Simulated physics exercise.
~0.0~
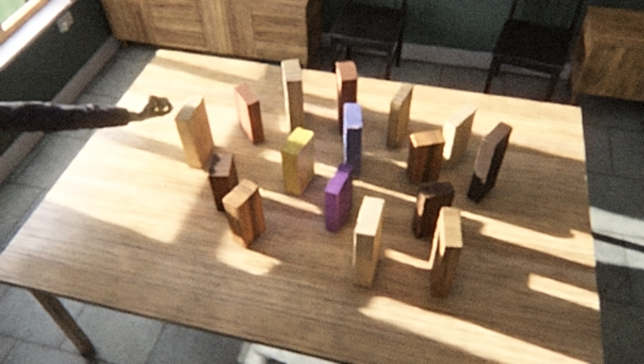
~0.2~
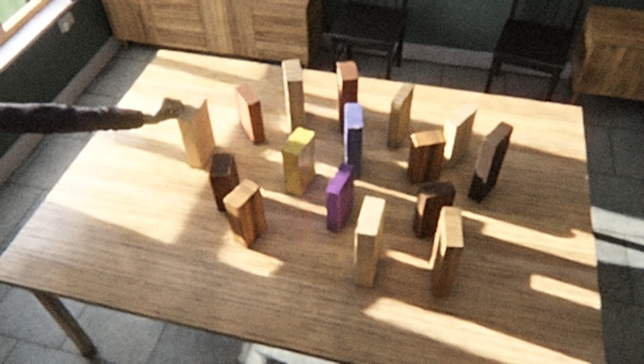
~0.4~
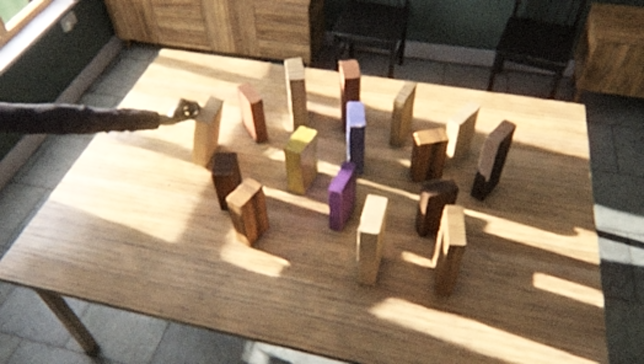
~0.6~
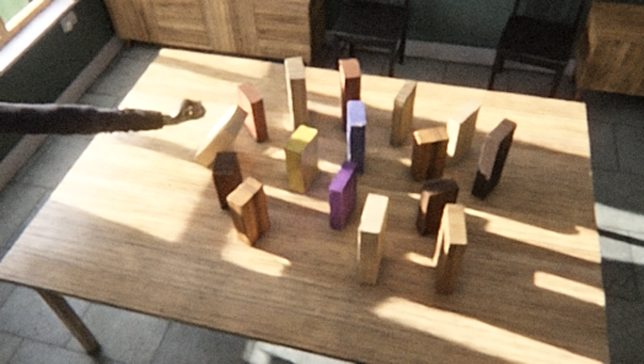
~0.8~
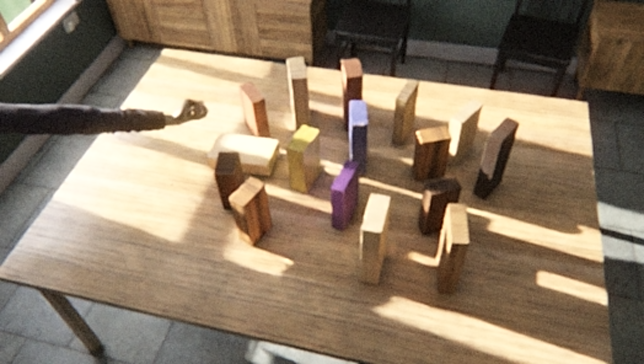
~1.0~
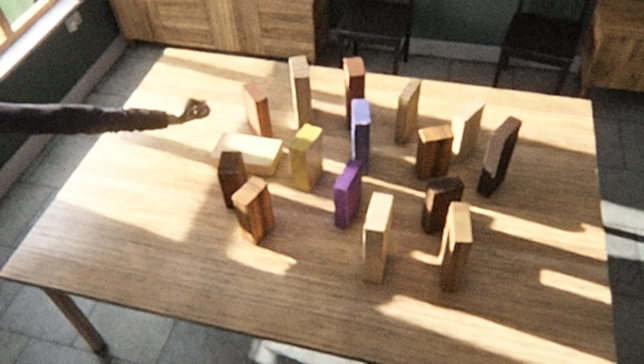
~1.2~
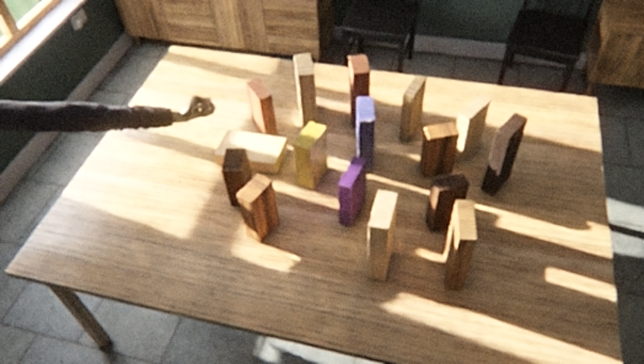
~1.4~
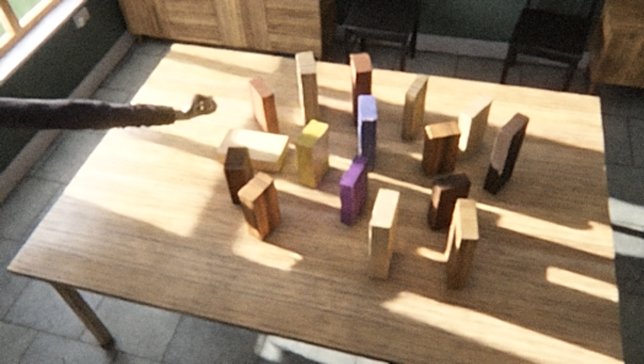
A dark-sleeved arm reached in from the left and pushed a pale wooden block, which tipped to the right and fell flat on the table just short of the yellow block, leaving the yellow, purple, blue and other wooden blocks still standing.
